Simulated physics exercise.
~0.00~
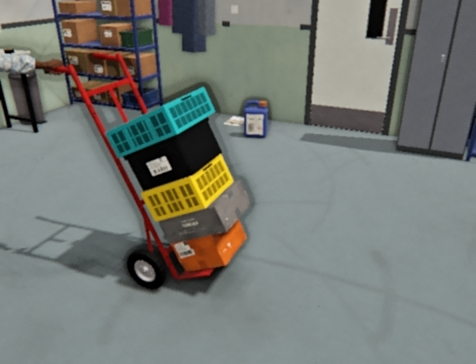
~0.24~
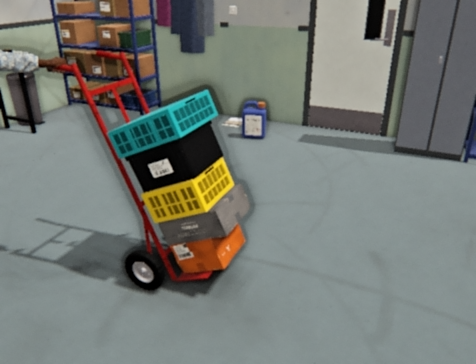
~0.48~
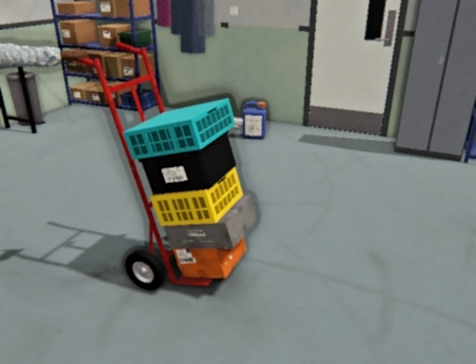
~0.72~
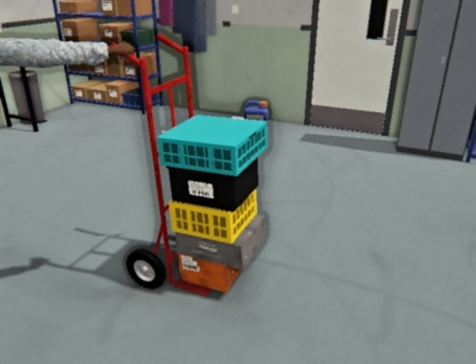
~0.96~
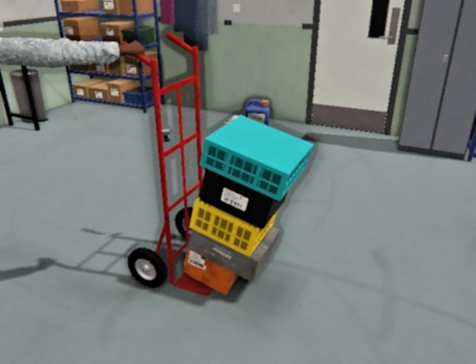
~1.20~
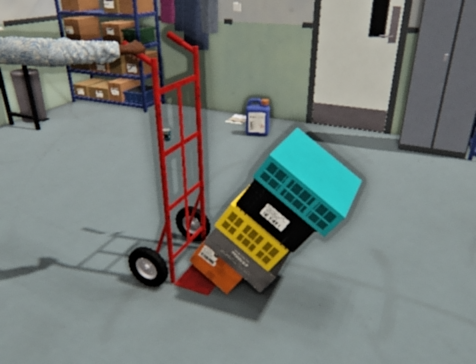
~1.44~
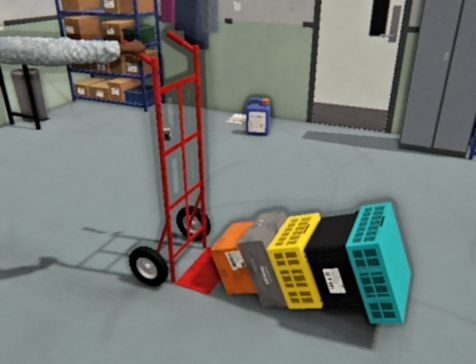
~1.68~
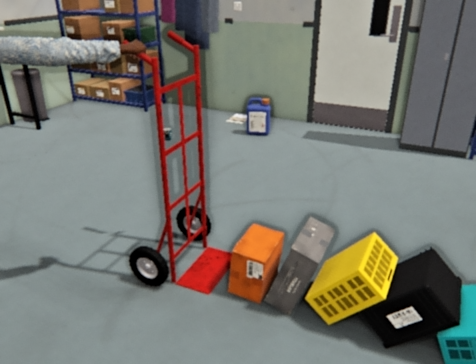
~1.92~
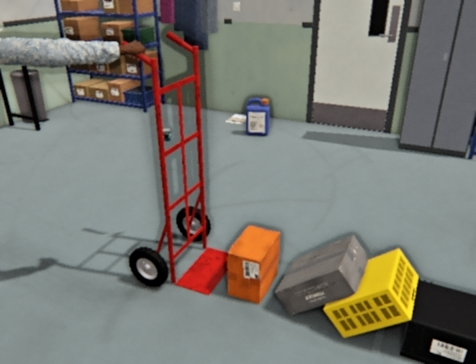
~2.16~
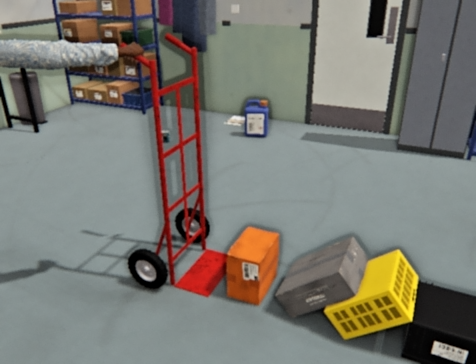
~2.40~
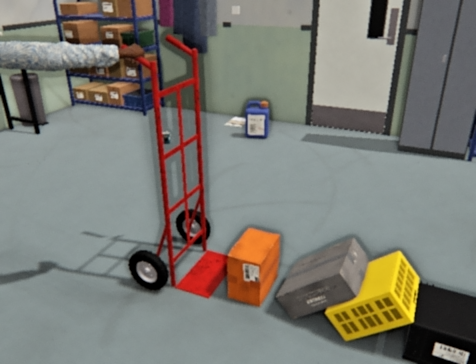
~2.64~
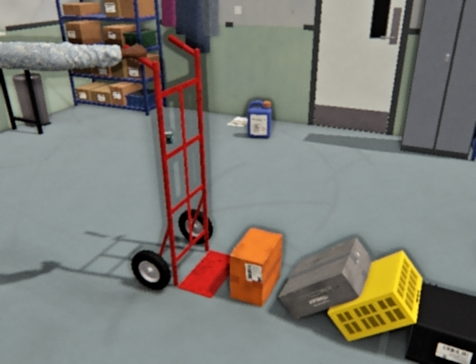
A wrapped arm at the left swung a loaded red hand truck upright, and its stack of five crates and boxes tipped off to the right, tumbling across the floor until the orange, grey, yellow and black ones lay still beside the standing truck.
